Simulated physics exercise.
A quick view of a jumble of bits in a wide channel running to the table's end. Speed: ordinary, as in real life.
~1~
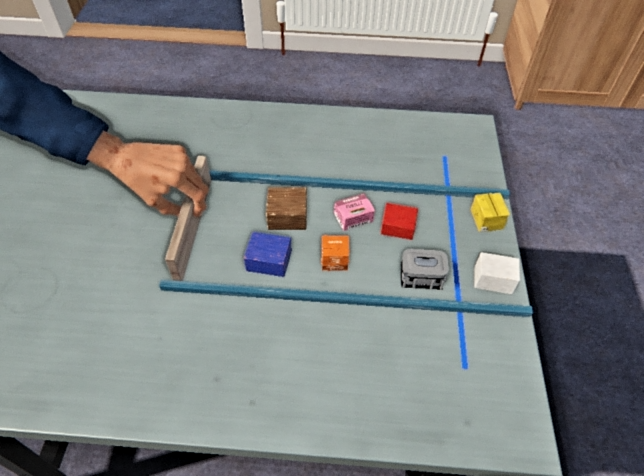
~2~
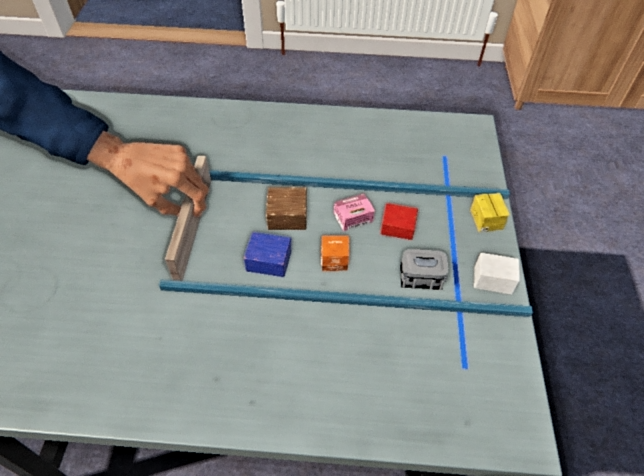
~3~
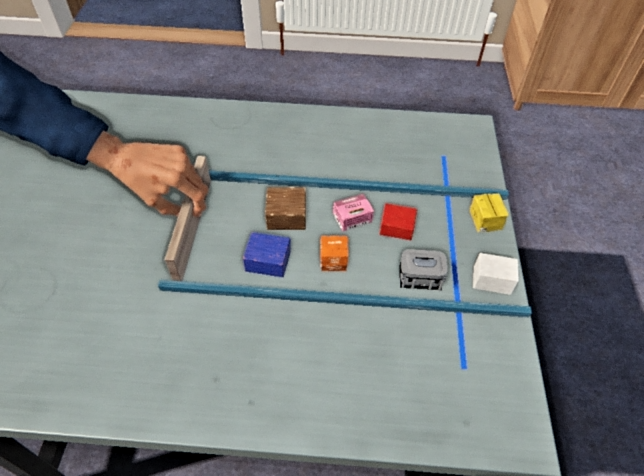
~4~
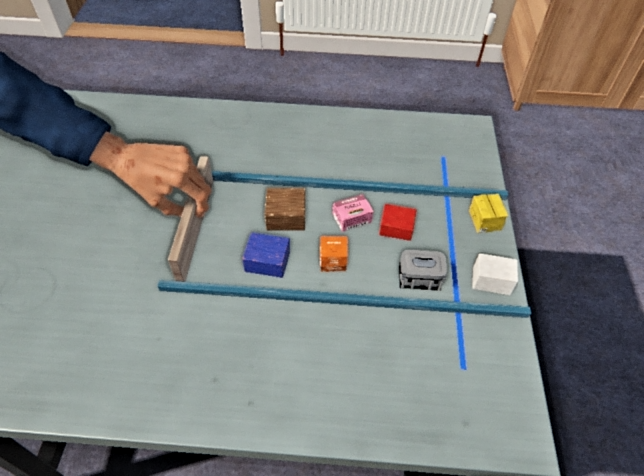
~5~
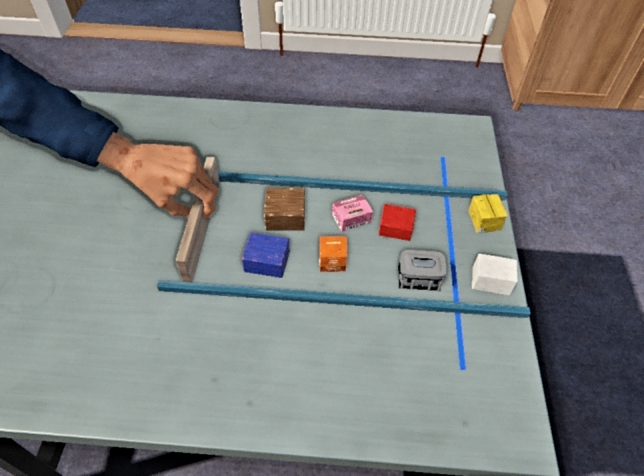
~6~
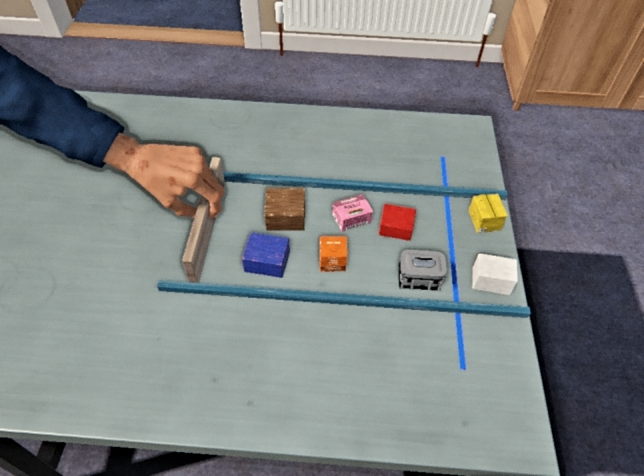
A grey-green tabletop in a carpeted room, with a radiator and wooden cabinet behind, is seen from above at an angle by a steady camera. Between two teal rails lie brown, blue, pink, orange and red blocks and a grey case, with a yellow box and white block right of a blue tape line. A hand holds a wooden board still at the left, then slides it slightly rightward, touching none of them.
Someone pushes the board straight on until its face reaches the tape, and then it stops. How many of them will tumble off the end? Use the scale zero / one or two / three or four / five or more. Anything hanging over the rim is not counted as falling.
On that scale it is three or four.
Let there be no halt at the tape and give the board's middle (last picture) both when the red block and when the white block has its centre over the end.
Around (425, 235), then around (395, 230).
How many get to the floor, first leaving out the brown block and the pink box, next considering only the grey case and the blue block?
2, then 2.
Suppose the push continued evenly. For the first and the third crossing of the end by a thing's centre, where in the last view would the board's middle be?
First around (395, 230), then around (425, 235).
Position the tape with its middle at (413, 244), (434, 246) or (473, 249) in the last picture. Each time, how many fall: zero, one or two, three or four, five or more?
Going through the tapes in order, the count is either one or two, then 3 or 4, then at least five.
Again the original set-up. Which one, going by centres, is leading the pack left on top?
It would be the pink box, I'd say.
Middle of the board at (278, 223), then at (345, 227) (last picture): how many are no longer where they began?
First 2, after that 6.
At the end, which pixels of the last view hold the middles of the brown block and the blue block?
Answer: First (471, 223), after that (476, 269).
Soon after, none off yet; yellow box at rest near (488, 213); white block at rest near (495, 274); grey case at rest near (421, 270).
Then, none off yet; yellow box at rest near (490, 213); white block moving near (503, 275); grey case moved about its own width near (463, 274).
At rest, the number that fall off is three or four; fallen, red block, grey case, white block and yellow box.
